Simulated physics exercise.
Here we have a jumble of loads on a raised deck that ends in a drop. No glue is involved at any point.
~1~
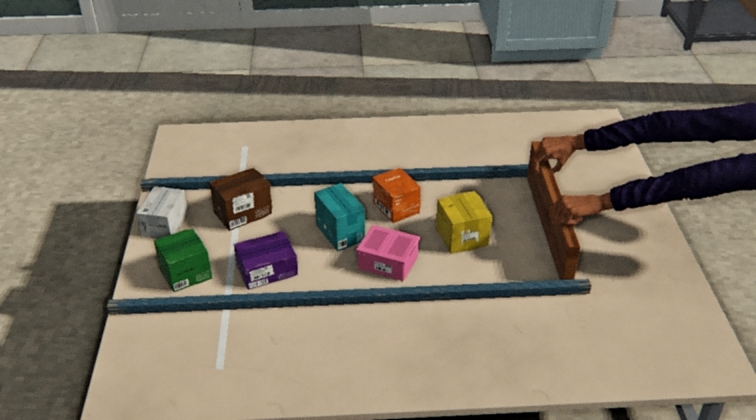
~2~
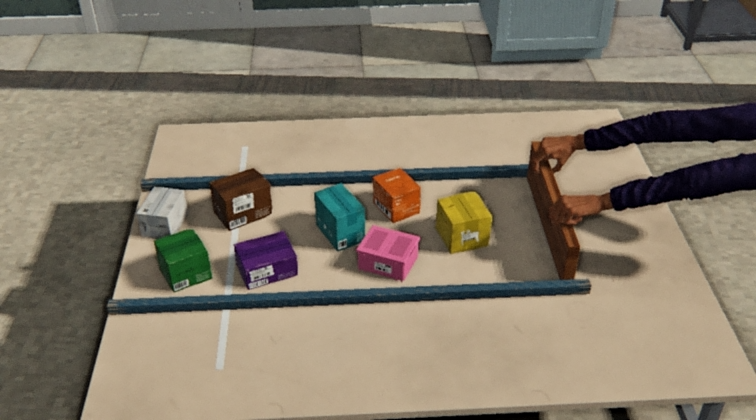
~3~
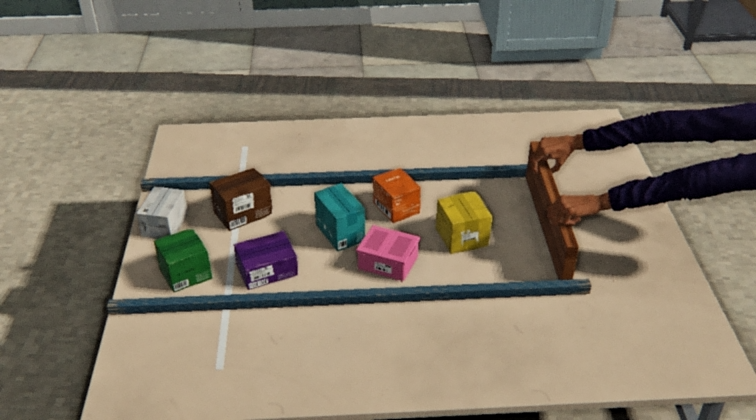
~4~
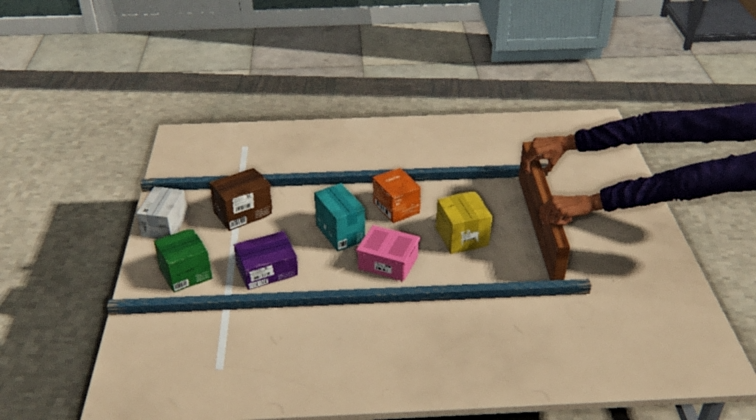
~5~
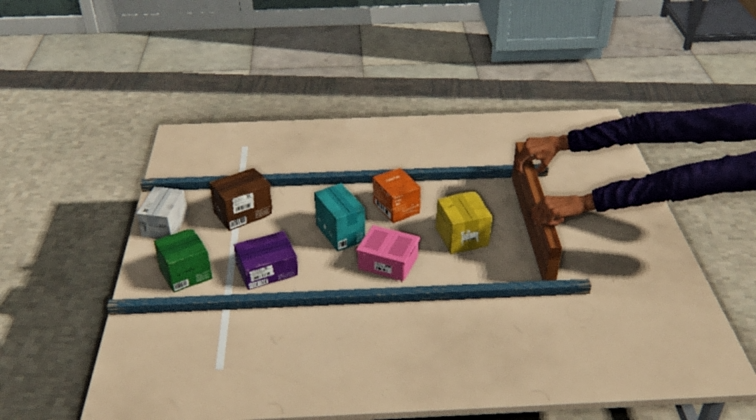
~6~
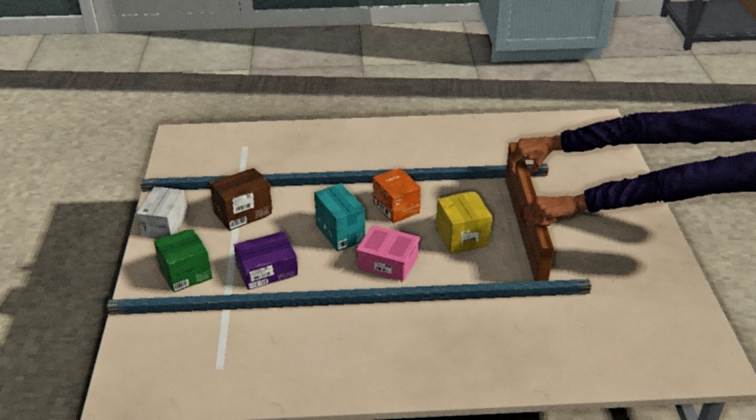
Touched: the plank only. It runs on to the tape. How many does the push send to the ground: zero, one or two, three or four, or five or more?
I expect only a pair or one to end up below.
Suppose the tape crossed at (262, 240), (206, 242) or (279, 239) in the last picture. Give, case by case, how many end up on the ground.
In order, the counts are 0, 2 and 0.
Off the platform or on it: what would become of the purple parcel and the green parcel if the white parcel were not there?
I'd say the purple parcel stays aboard and the green parcel gets knocked off.
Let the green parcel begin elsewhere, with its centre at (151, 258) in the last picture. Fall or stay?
Result: It falls away.
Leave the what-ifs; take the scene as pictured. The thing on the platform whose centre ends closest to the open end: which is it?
White parcel - nearest.
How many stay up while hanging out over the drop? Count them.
My count gives 1.
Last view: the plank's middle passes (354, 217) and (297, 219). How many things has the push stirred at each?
Tally: 4; 7.
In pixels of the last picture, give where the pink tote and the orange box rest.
Listed as asked: First (203, 270), and then (220, 198).
Soon after, none off yet; white parcel at rest near (163, 213); green parcel at rest near (183, 260); brown parcel at rest near (242, 199).
At rest, the number that fall off is one or two; fallen, green parcel.
